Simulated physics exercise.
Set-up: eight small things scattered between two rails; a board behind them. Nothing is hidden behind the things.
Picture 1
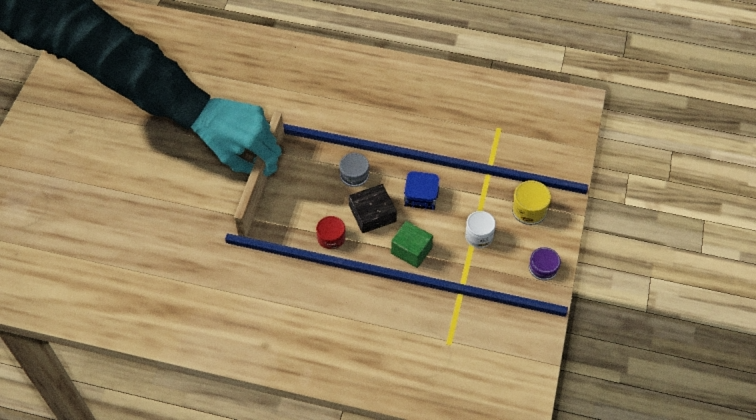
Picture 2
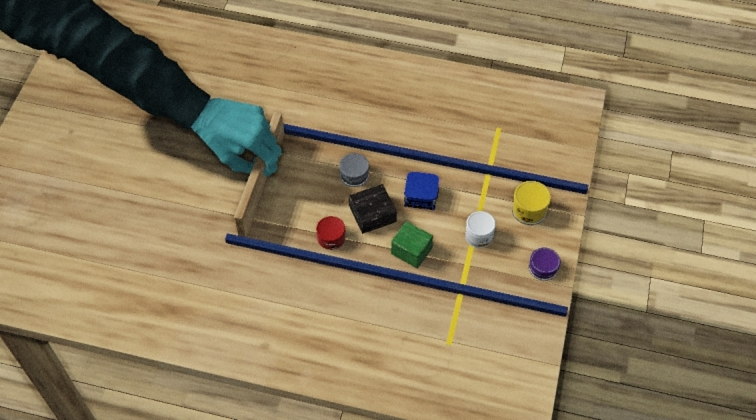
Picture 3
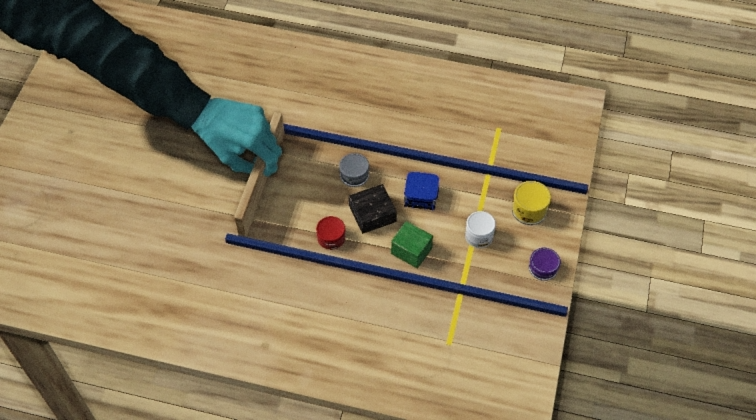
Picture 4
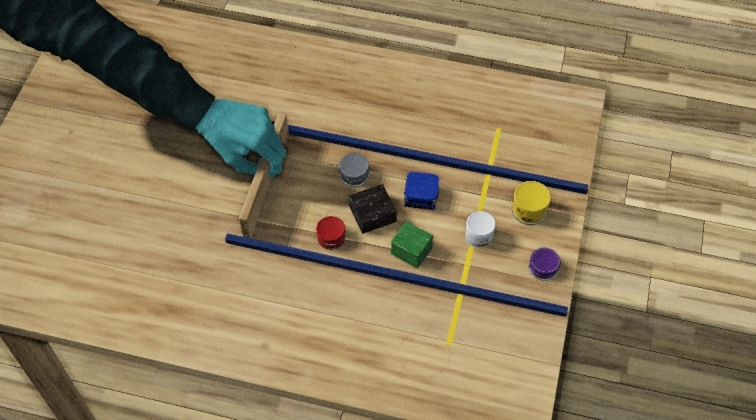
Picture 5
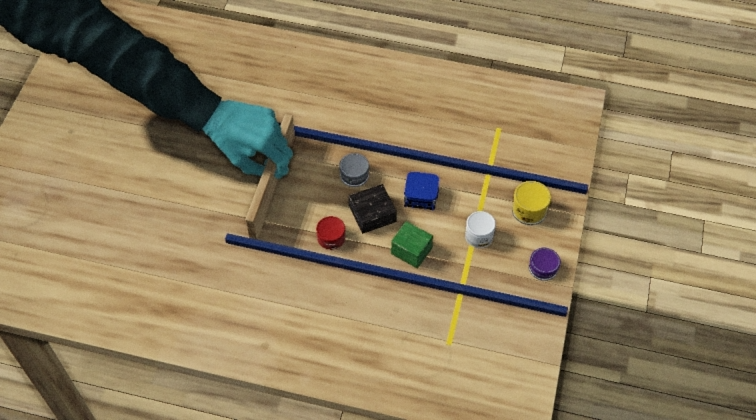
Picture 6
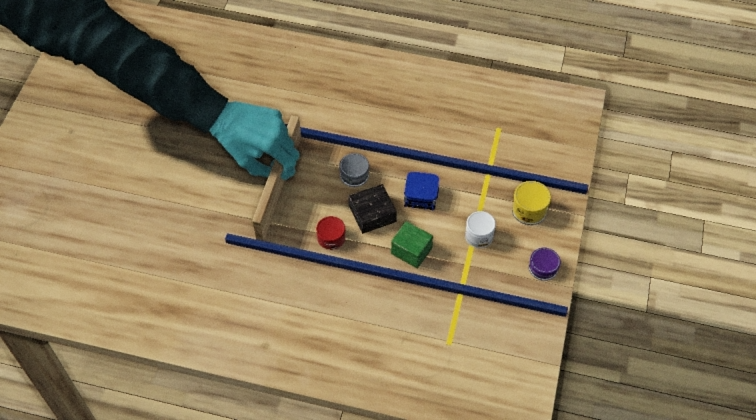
A teal-gloved hand in a dark sleeve holds a wooden board upright on a light wood table, seen from above at an angle. Between two blue rails sit grey and red tins, a black block, blue and green boxes and, around a yellow line at right, white, yellow and purple containers. The hand stays still at first, then slides the board slightly rightward, touching none of them, while the camera stays fixed.
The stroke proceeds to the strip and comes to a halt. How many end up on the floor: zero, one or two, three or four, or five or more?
Zero.
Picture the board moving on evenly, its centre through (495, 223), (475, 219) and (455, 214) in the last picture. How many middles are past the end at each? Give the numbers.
In order, that gives 0, then 0, then 0.
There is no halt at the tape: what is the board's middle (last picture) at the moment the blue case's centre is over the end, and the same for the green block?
About (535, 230), and (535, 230) for the other.
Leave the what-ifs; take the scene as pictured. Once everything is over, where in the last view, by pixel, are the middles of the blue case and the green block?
Blue case: (526, 209); green block: (510, 268).
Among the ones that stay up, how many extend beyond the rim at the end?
It's 0.
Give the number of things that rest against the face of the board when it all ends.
3 in contact.
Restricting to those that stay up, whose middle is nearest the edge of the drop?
Nearest at the end: The yellow tin.
Soon after, none off yet; purple pot at rest near (544, 264); yellow tin at rest near (531, 203); white tub at rest near (480, 230).
At rest, the number that fall off is zero.
